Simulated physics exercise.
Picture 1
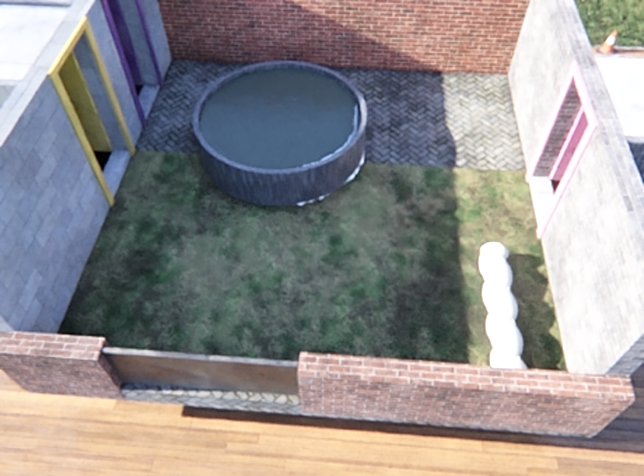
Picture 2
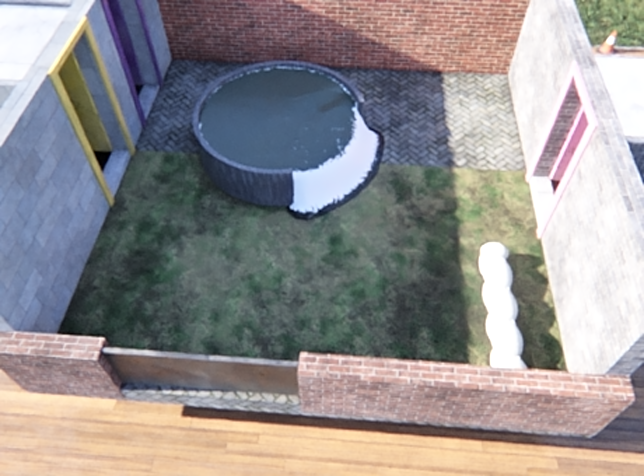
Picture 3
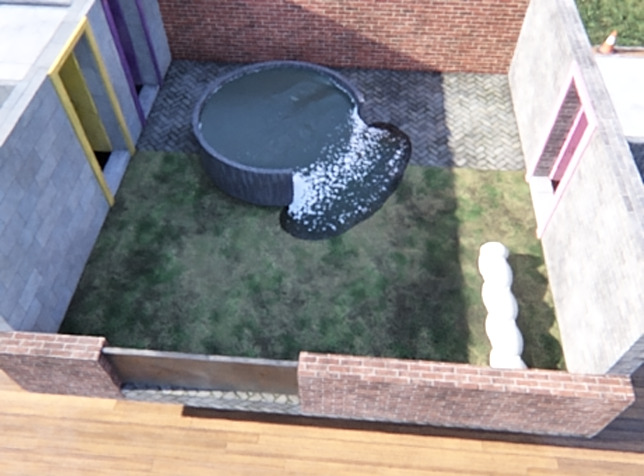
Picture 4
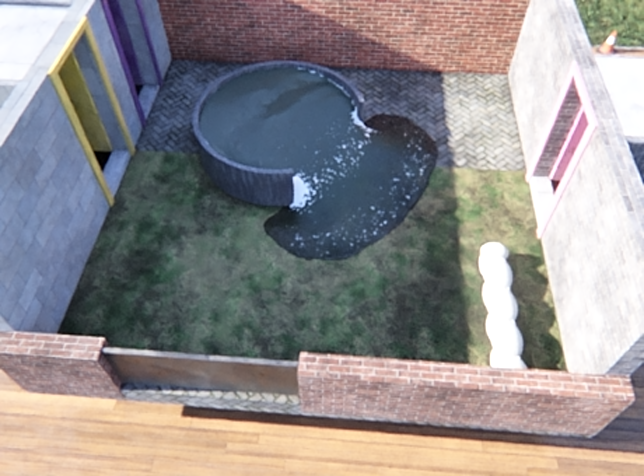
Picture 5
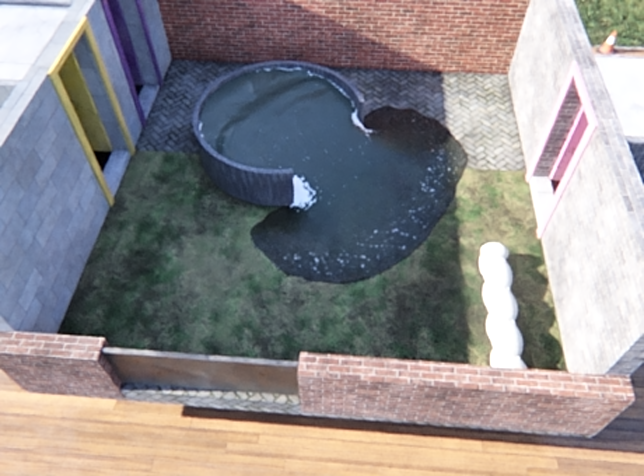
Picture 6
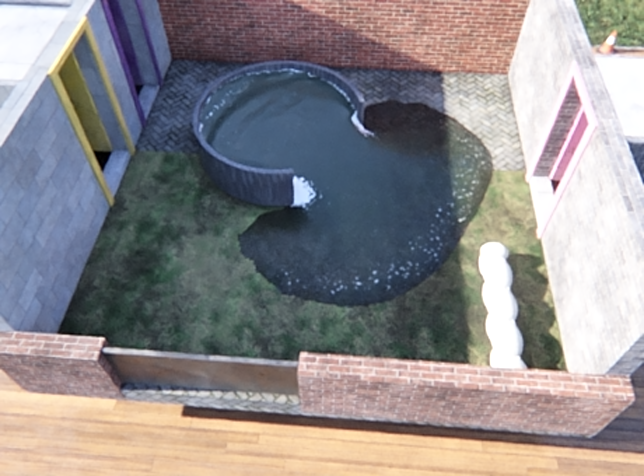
Dark water breaks through the lower right side of a round grey pool in a walled garden, seen from above by a still camera. The pool stands on grey paving and patchy green grass, with brick walls behind and in front, yellow and purple doorways left, a pink-edged opening and a white lumpy column right. White froth bursts out, then the water fans across grass and paving.
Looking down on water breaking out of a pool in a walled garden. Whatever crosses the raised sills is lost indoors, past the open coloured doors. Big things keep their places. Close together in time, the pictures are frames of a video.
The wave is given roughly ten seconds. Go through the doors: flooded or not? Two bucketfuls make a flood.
As I see it, I expect the yellow door to stop at two buckets or less. I expect the purple door to stop at two buckets or less. I expect the pink door to go past two buckets.
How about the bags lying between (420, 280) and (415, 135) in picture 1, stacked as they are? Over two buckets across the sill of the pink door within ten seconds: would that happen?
Then the pink one stays within the limit.
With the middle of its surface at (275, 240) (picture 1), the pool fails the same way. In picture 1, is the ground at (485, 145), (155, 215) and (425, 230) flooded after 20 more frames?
Going through the three places: In the spill, out of reach, in the spill.
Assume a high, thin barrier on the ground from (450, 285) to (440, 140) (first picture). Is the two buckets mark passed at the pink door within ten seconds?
Pink: Within bounds.
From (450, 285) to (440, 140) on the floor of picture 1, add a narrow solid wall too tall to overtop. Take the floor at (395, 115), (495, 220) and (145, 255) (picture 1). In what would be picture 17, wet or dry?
The first spot is swamped, the second untouched, the third untouched.
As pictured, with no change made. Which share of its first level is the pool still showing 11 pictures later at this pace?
Roughly 44 per cent.
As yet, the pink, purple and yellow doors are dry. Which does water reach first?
The door marked pink.
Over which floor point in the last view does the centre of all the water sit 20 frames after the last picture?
The balance point is around (386, 208).
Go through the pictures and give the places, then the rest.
The first frame shows the round pool at (280, 116) is whole and still.
In the second frame, water pours out at (347, 166) and has run to (373, 134).
In the third frame, the front is at (392, 130), out from the gap at (347, 169).
In the fourth frame, water pours out at (347, 170) and has run to (400, 120).
In the fifth frame, the front is at (455, 143), out from the gap at (347, 170).
In the sixth frame, water pours out at (347, 170) and has run to (479, 144).
A moment on, water covers 40 % of the floor; the yellow door not reached, the purple door not reached, the pink door wet at the sill, nothing in.
Next, water covers 45 % of the floor; the yellow door not reached, the purple door not reached, the pink door under two buckets in.
Then, water covers 55 % of the floor; the yellow door not reached, the purple door not reached, the pink door over two buckets in.
Later, water covers 80 % of the floor; the yellow door not reached, the purple door not reached, the pink door over two buckets in.
In the end, water covers 95 % of the floor; the yellow door wet at the sill, nothing in, the purple door wet at the sill, nothing in, the pink door over two buckets in.
